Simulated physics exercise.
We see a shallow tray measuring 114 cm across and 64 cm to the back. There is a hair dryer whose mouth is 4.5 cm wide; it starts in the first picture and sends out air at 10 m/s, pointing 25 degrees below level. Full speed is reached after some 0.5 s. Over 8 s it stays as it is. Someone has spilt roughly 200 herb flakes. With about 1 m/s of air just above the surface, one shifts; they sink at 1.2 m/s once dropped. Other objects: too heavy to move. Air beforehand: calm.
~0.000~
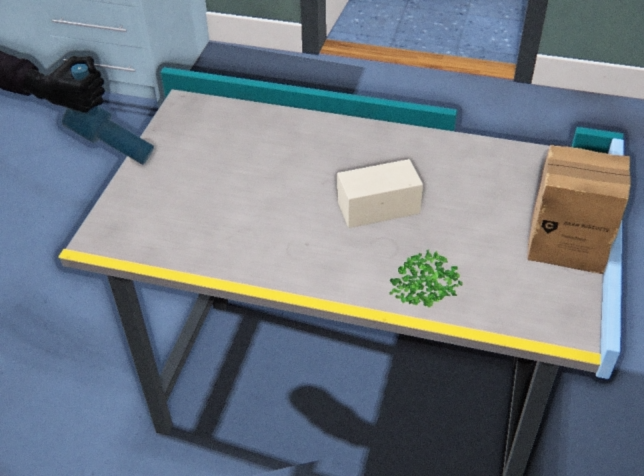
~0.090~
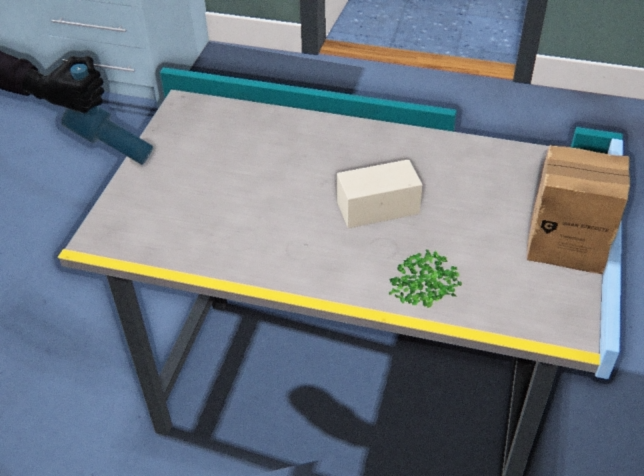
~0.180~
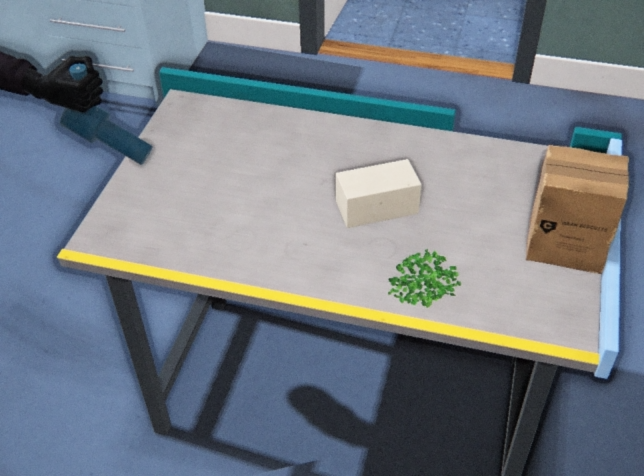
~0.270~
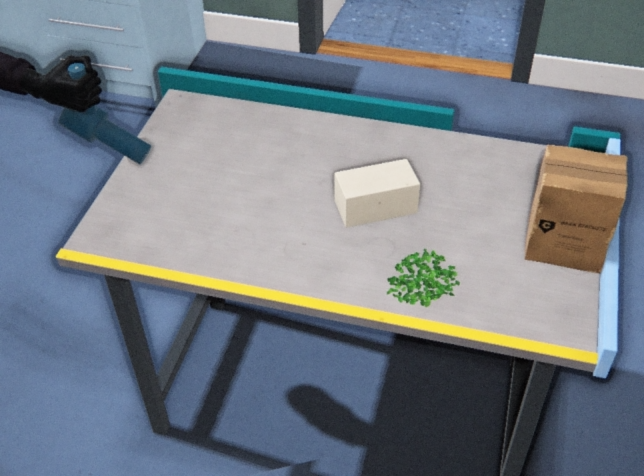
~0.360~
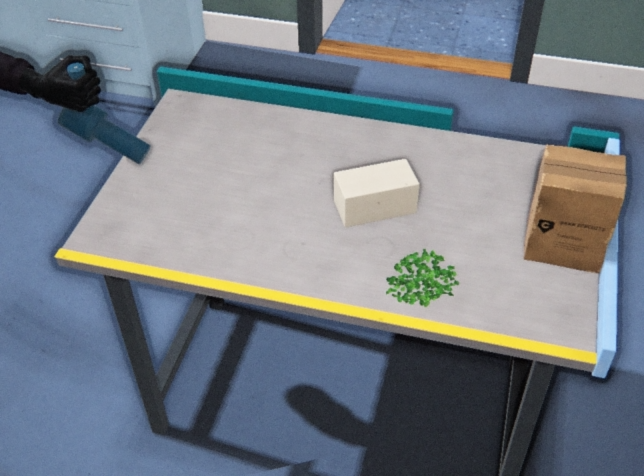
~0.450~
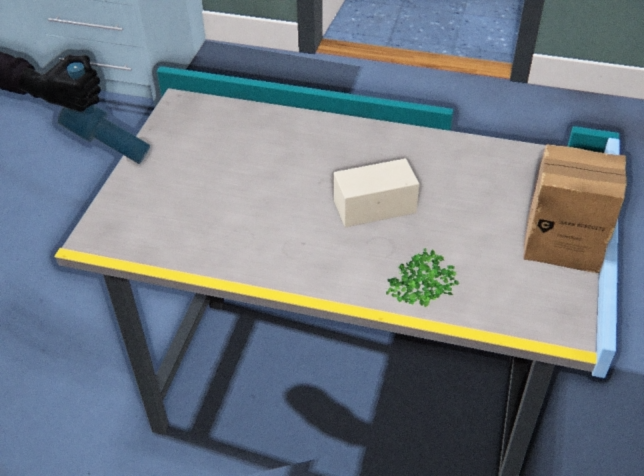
To begin with, a dark-gloved hand at the left holds a teal hair dryer angled toward a grey table with a yellow front edge, where a pale block, a cardboard box and a pile of green flakes sit. The hand stays in place, and through to the end the flakes, block and box show no clear movement.
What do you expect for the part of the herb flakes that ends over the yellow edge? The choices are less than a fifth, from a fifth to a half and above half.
Most likely over fifty percent gets there.
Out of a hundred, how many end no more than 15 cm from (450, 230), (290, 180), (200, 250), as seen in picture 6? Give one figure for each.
Taking the spots one by one, around 0 %, 0 % and 0 %.
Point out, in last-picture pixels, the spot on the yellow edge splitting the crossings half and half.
(522, 349).
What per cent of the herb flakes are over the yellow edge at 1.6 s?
I reckon close to 60 %.
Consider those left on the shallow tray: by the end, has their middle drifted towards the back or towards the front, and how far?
Backward it went, roughly 10 cm.
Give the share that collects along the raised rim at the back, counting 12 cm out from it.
Some 0 per cent.
After 1.6 s, 28 % are on the move or not yet settled, 63 % are over the yellow edge; the middle of those still in play is near (598, 296).
After 2.6 s, 22 % are on the move or not yet settled, 68 % are over the yellow edge; the middle of those still in play is near (599, 278).
After 4.4 s, 14 % are on the move or not yet settled, 72 % are over the yellow edge; the middle of those still in play is near (598, 274).
After 8.0 s, at the end, 76 % are over the yellow edge; the middle of those still in play is near (599, 272).
